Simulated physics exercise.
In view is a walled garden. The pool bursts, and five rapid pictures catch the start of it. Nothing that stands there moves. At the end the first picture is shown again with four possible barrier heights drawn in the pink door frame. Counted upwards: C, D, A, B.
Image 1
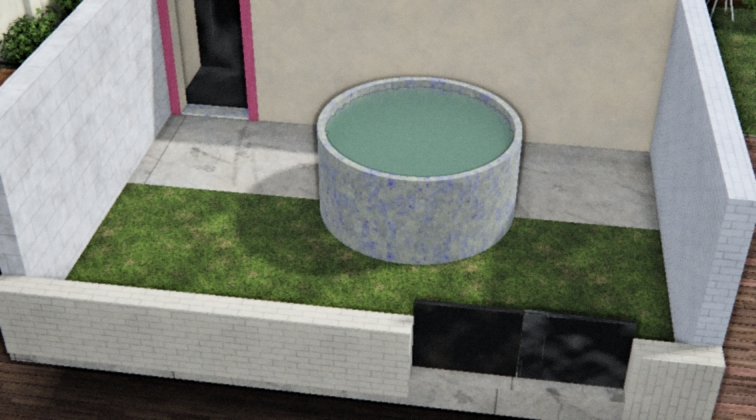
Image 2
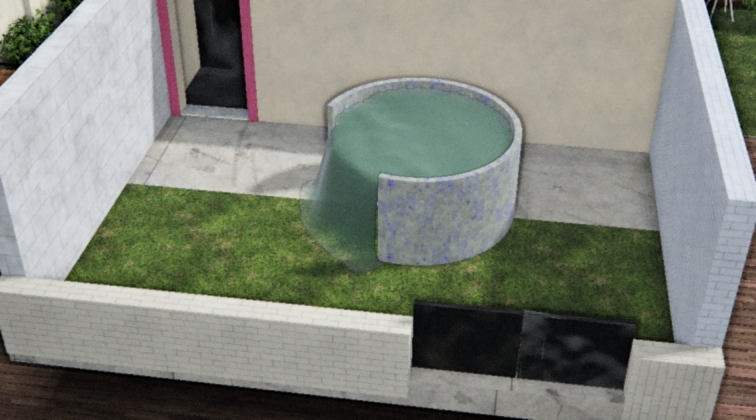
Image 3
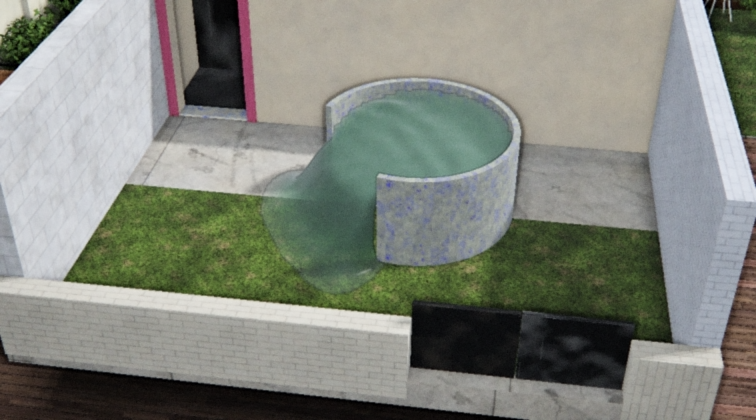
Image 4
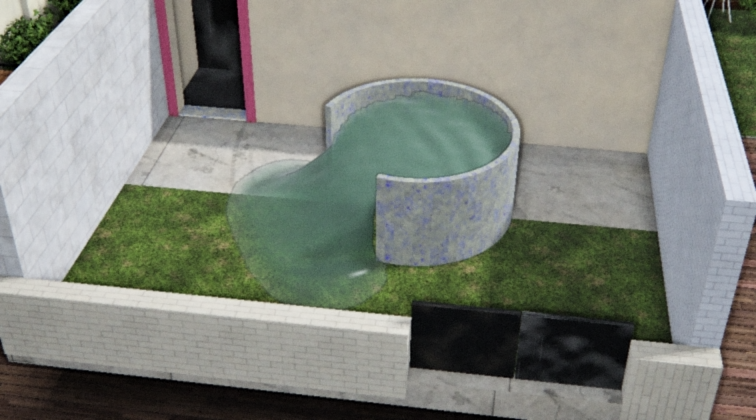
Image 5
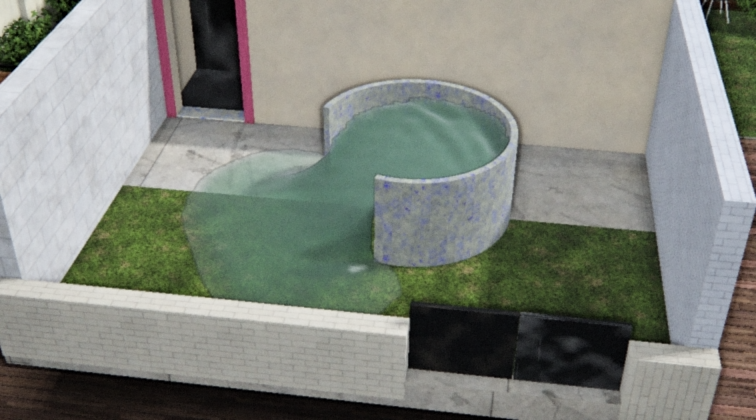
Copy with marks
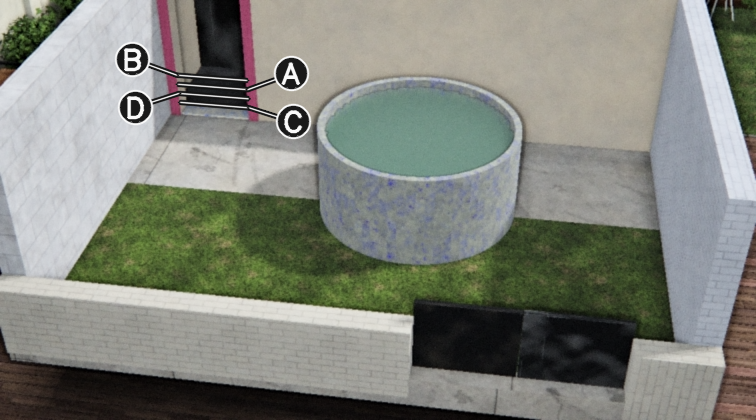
Round stone pool in a walled garden losing a section of its side, green water pouring out leftward and spreading across the grass.
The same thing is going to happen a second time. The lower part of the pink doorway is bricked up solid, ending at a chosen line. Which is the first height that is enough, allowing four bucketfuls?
Choose D.
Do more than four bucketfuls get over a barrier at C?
Yes.
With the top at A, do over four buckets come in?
No.
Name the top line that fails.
Line C.
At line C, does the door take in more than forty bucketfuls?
No, less.
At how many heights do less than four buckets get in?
Three.
On the marked copy, A at (212, 86); B at (211, 77); C at (214, 105); D at (213, 96); from the bottom up C, D, A, B.
If A is chosen, nothing gets over.
If B is chosen, nothing gets over.
If C is chosen, some 15 bucketfuls get in.
If D is chosen, a bucket or two gets in.
